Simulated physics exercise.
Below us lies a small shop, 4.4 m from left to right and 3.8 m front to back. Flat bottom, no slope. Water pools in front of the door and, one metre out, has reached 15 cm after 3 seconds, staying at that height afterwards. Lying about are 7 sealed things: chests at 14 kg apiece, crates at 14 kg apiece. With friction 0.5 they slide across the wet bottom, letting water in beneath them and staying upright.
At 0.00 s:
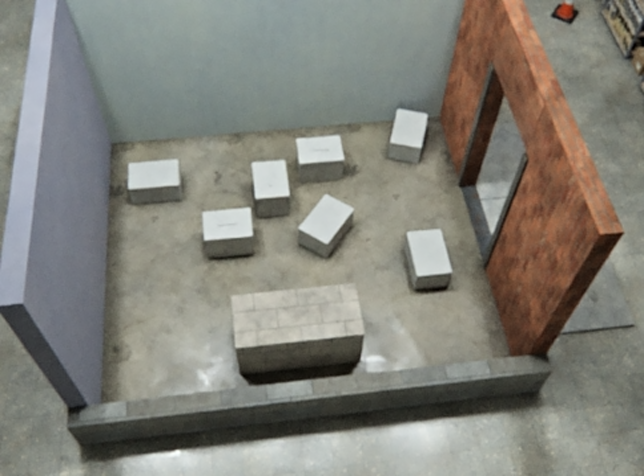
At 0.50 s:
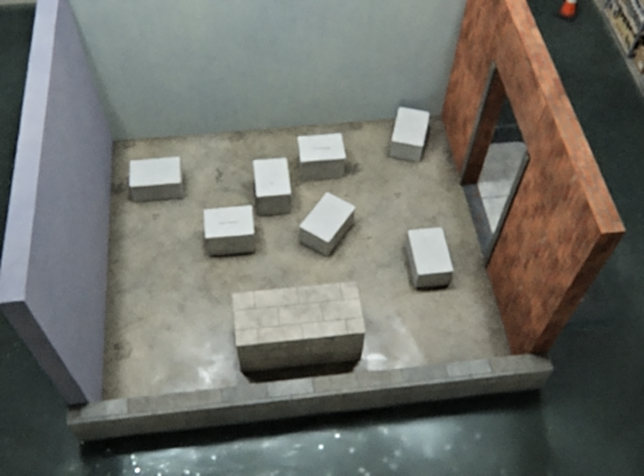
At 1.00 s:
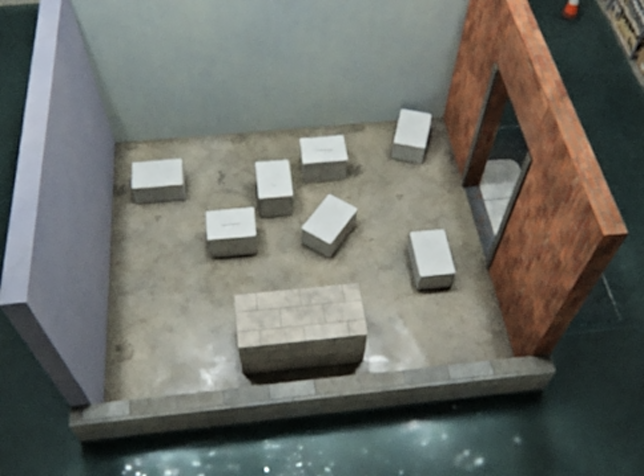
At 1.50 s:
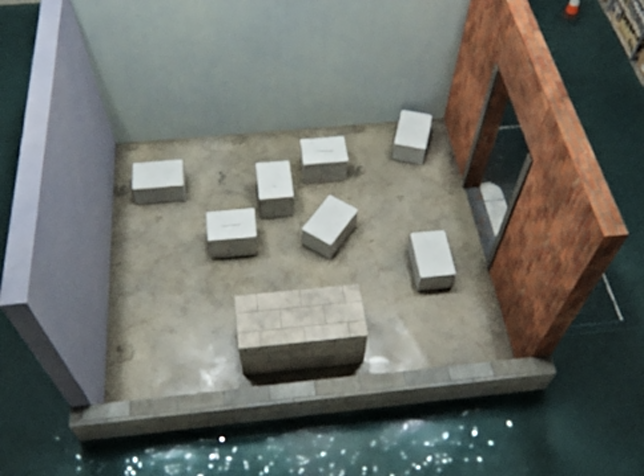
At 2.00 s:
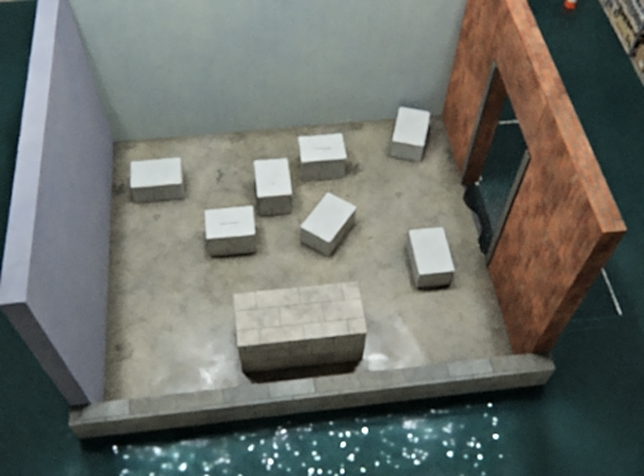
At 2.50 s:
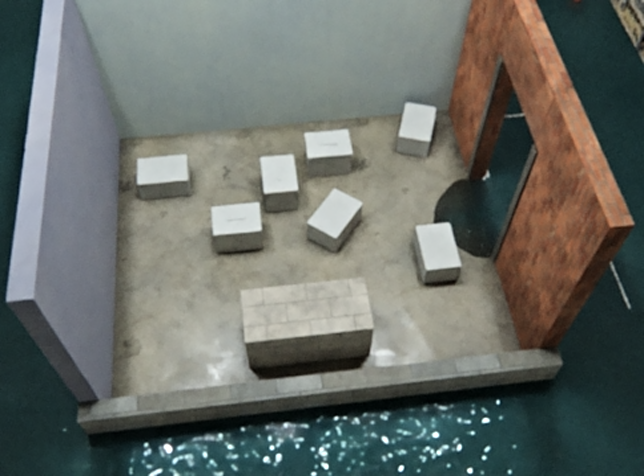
Dark water spreading around a small open-topped room of pale blocks, then seeping through the right doorway as the blocks stay still.
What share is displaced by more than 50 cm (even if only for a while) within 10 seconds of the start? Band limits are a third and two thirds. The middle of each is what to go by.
One third up to two thirds.
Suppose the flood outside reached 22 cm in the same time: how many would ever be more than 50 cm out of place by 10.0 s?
I count 6 of them in that case.
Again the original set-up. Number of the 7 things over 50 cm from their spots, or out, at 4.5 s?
My count gives 0.
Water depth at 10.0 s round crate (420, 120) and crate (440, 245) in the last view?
Close to 4 and 5 centimetres.
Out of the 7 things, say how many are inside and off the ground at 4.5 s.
Count: 0.
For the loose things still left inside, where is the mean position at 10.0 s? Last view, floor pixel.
I'd say about (284, 206) in the last view.
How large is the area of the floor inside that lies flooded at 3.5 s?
I'd estimate close to 2.0 m2.
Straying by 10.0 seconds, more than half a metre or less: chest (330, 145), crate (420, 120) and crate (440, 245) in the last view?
Taking them in that order, the first is beyond the limit, the second within the limit and the third beyond the limit.
After 3.5 s 0 of 7 are over 50 cm from their spots; 0 afloat.
After 4.5 s 0 of 7 are over 50 cm from their spots; 0 afloat.
After 7.0 s 2 of 7 are over 50 cm from their spots; 1 afloat.
After 10.0 s 3 of 7 are over 50 cm from their spots, and 3 have been at some point; 1 afloat.
